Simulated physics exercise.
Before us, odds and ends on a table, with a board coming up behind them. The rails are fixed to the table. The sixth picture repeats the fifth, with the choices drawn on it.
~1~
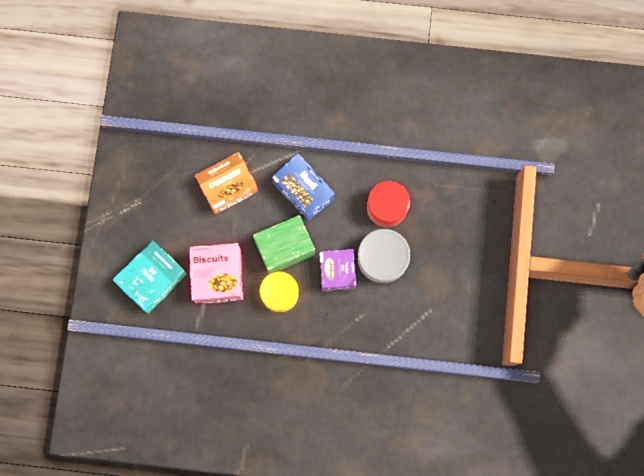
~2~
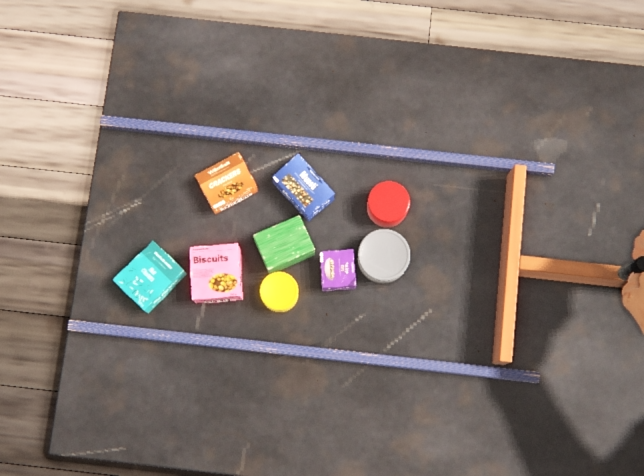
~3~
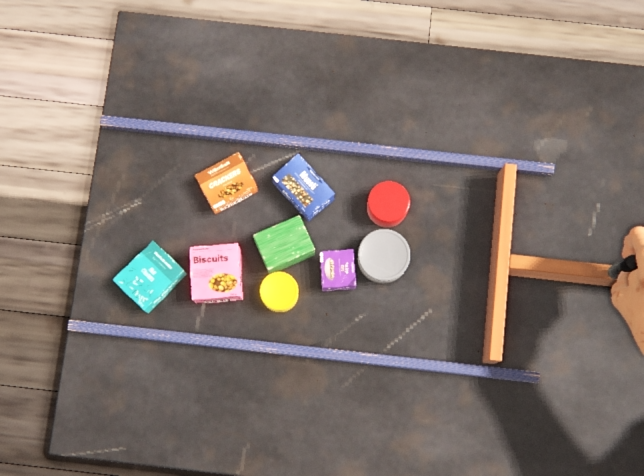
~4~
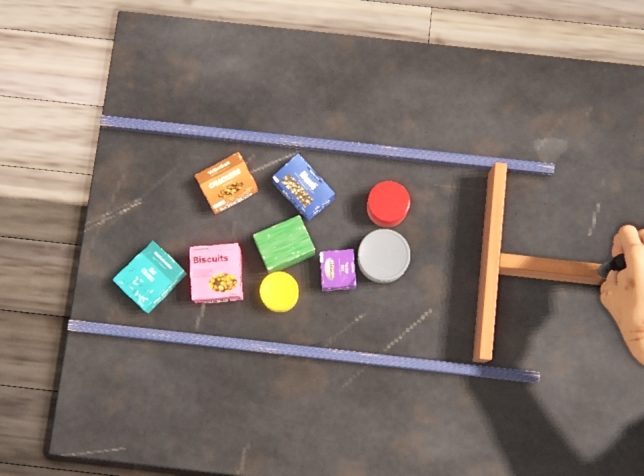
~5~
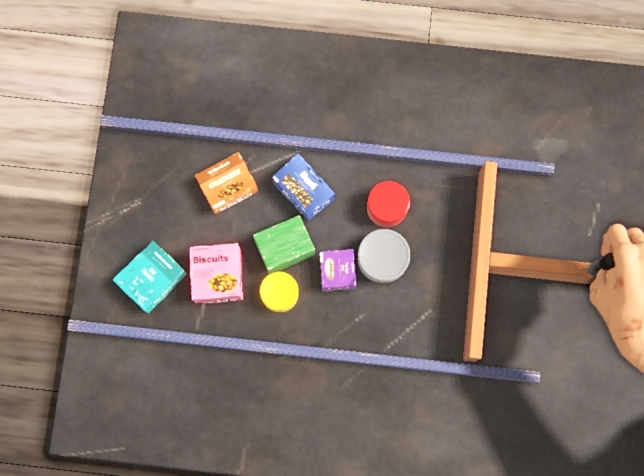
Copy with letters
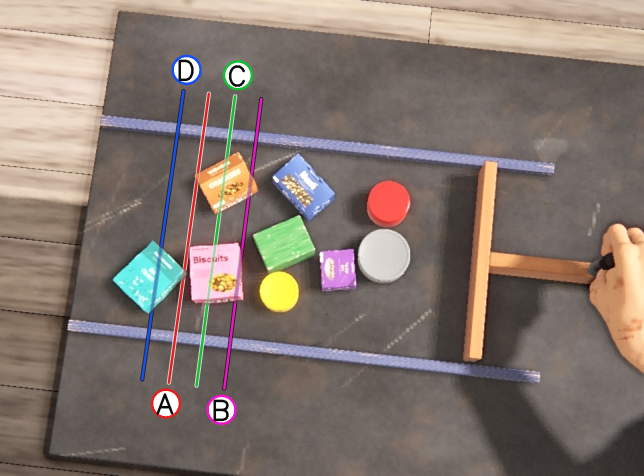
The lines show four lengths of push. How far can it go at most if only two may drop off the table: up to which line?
As far as mark D.
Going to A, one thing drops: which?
The turquoise packet.
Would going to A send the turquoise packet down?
Yes.
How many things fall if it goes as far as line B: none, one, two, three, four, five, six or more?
The count is none.
On the marked copy, A at (189, 234); B at (243, 240); C at (216, 237); D at (163, 231).
Taking D. A third of the way, board (367, 245); blue packet (293, 186); yellow tub (273, 298).
Two thirds of the way, board (251, 233); turquoise packet (97, 296); orange packet (158, 162).
When it is over, board (163, 223); turquoise packet over the edge; orange packet over the edge; two fallen.
As for the rest, A is within the limit but short; B is within the limit but short; C is within the limit but short.
